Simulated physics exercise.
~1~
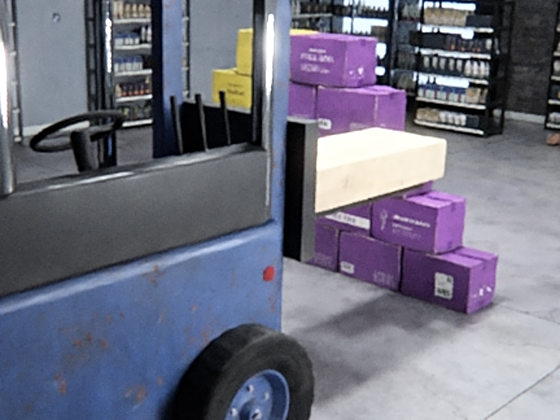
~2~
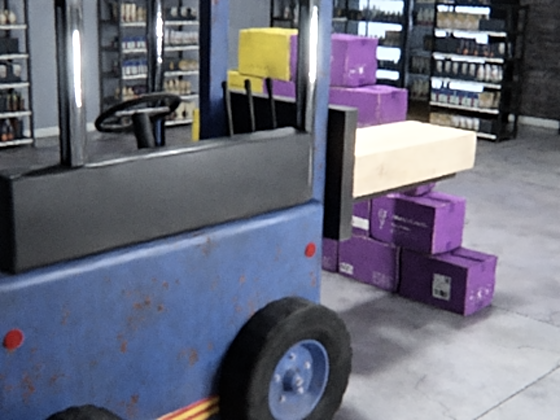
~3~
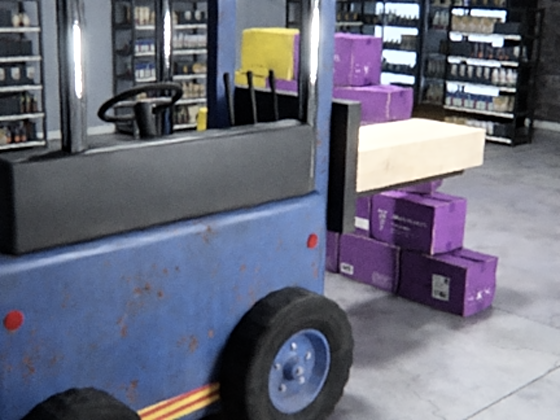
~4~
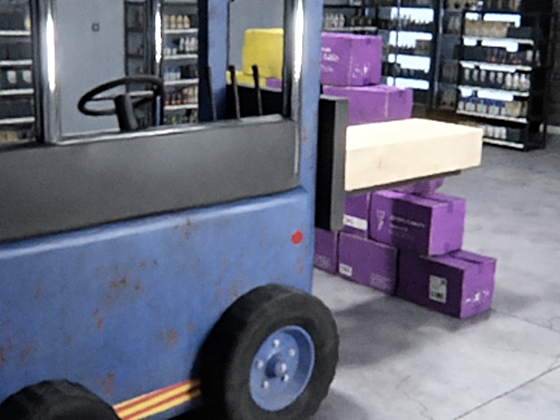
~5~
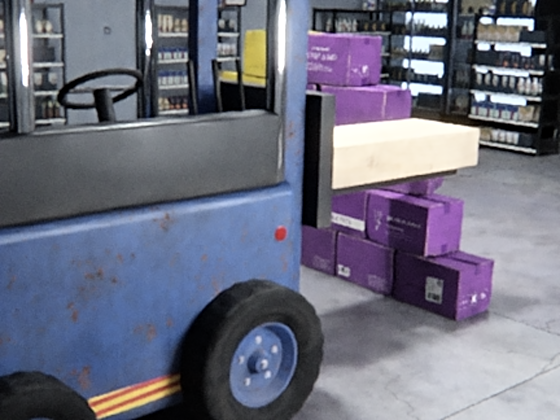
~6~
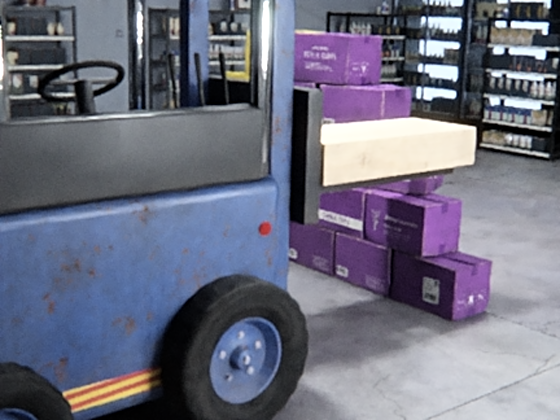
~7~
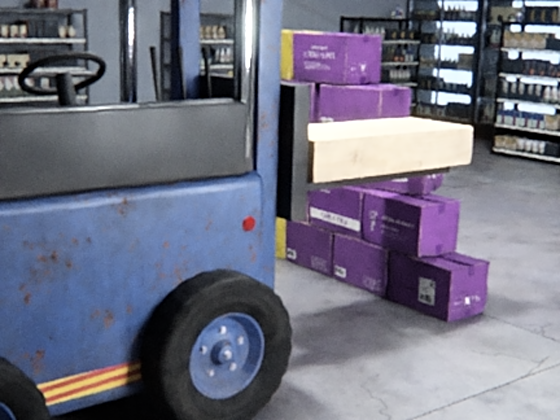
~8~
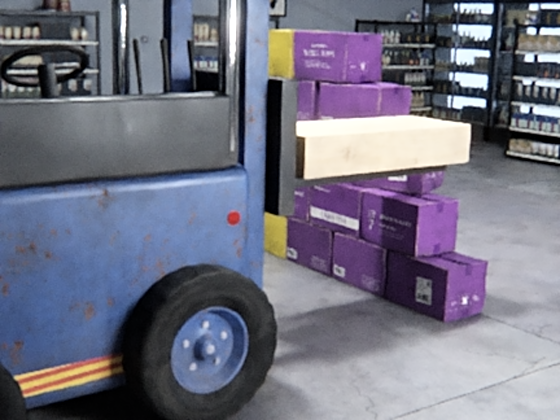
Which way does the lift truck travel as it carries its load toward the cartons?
It moves to the right as the viewer sees it, rolling a short way before it stops.
